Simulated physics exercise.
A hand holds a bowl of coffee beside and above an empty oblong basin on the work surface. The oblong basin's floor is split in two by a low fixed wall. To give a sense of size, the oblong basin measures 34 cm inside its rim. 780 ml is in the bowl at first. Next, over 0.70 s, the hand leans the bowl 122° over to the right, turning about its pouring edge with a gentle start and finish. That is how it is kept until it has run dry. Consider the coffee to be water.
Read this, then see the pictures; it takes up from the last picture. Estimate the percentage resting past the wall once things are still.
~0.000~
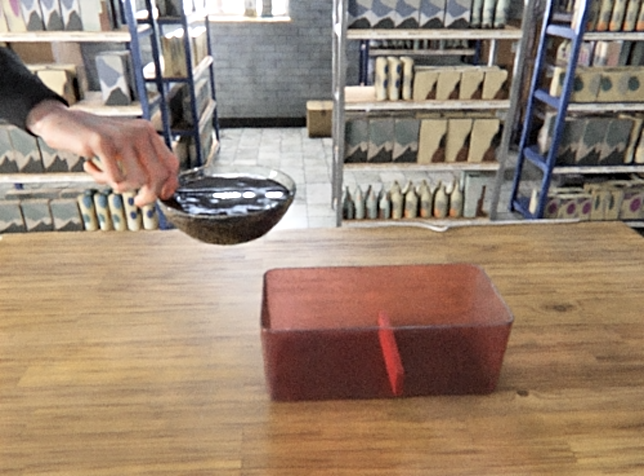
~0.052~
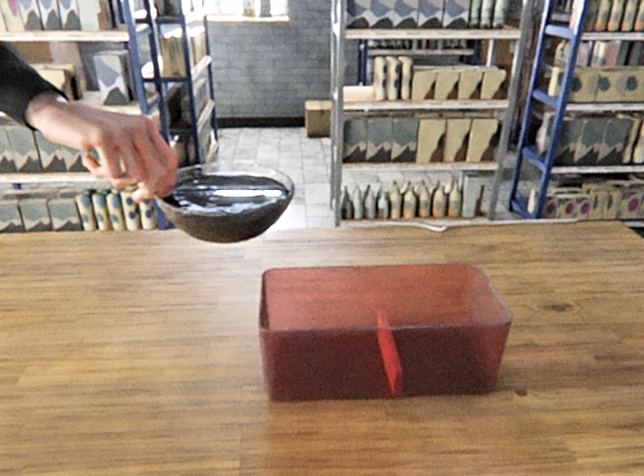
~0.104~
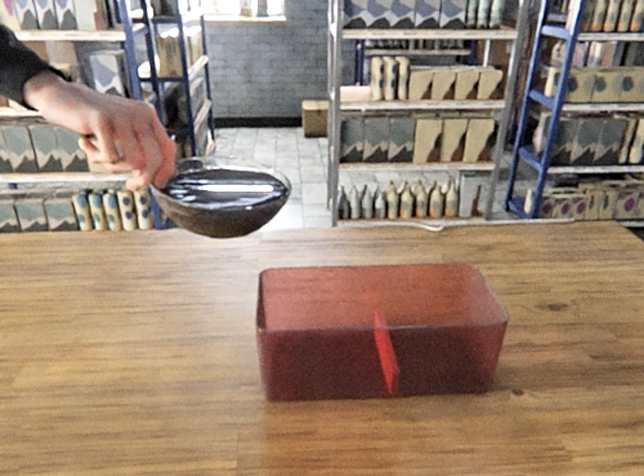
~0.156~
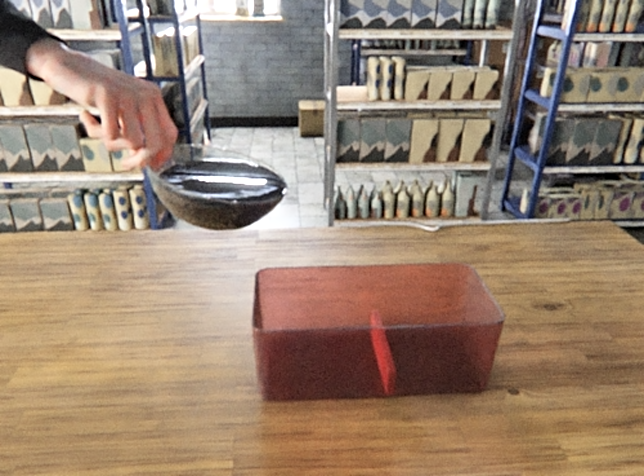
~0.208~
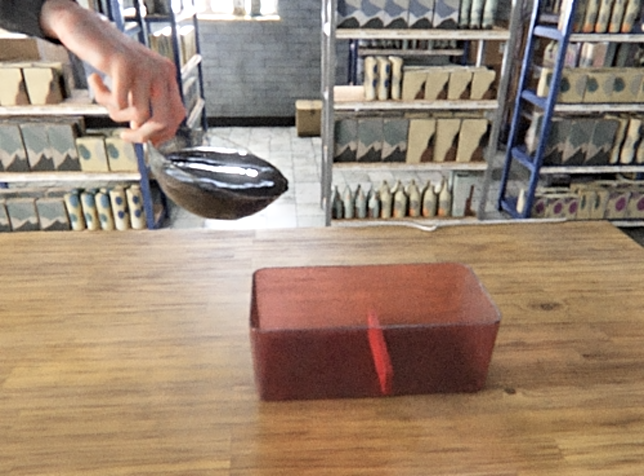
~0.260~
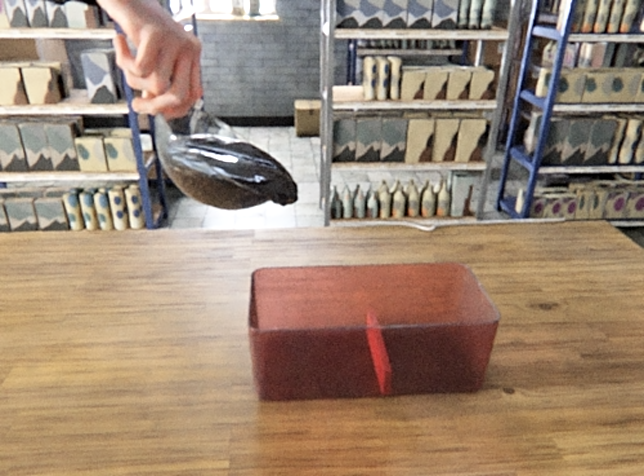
I would say roughly 49 percent.
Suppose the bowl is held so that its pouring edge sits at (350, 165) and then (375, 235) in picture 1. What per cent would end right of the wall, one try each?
Near 65 in a hundred on the first go and near 65 in a hundred on the second.
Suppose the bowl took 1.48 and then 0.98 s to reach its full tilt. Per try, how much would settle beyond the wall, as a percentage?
Result: 35 per cent, then 50 per cent.
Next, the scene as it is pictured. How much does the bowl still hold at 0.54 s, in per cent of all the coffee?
I'd estimate some 3 % remains.
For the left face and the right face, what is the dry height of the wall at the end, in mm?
Close to 30 mm left and close to 24 mm right.
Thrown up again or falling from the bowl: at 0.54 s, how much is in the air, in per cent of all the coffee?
Some 74 % is the figure.
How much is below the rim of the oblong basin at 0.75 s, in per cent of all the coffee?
The share is close to 96 percent.
Then, 0.54 s in, the tilt is 107° and 3 per cent is still to pour, 24 is left of the wall and 0 right of it.
Then, 0.75 s in, the tilt is 122° and 0 per cent is still to pour, 32 is left of the wall and 64 right of it.
Then, 0.96 s in, the tilt is 122° and 0 per cent is still to pour, 42 is left of the wall and 49 right of it.
Then, 1.20 s in, the tilt is 122° and 0 per cent is still to pour, 46 is left of the wall and 49 right of it.
Finally, 46 per cent lies left of the wall, 49 right of it and 5 outside.
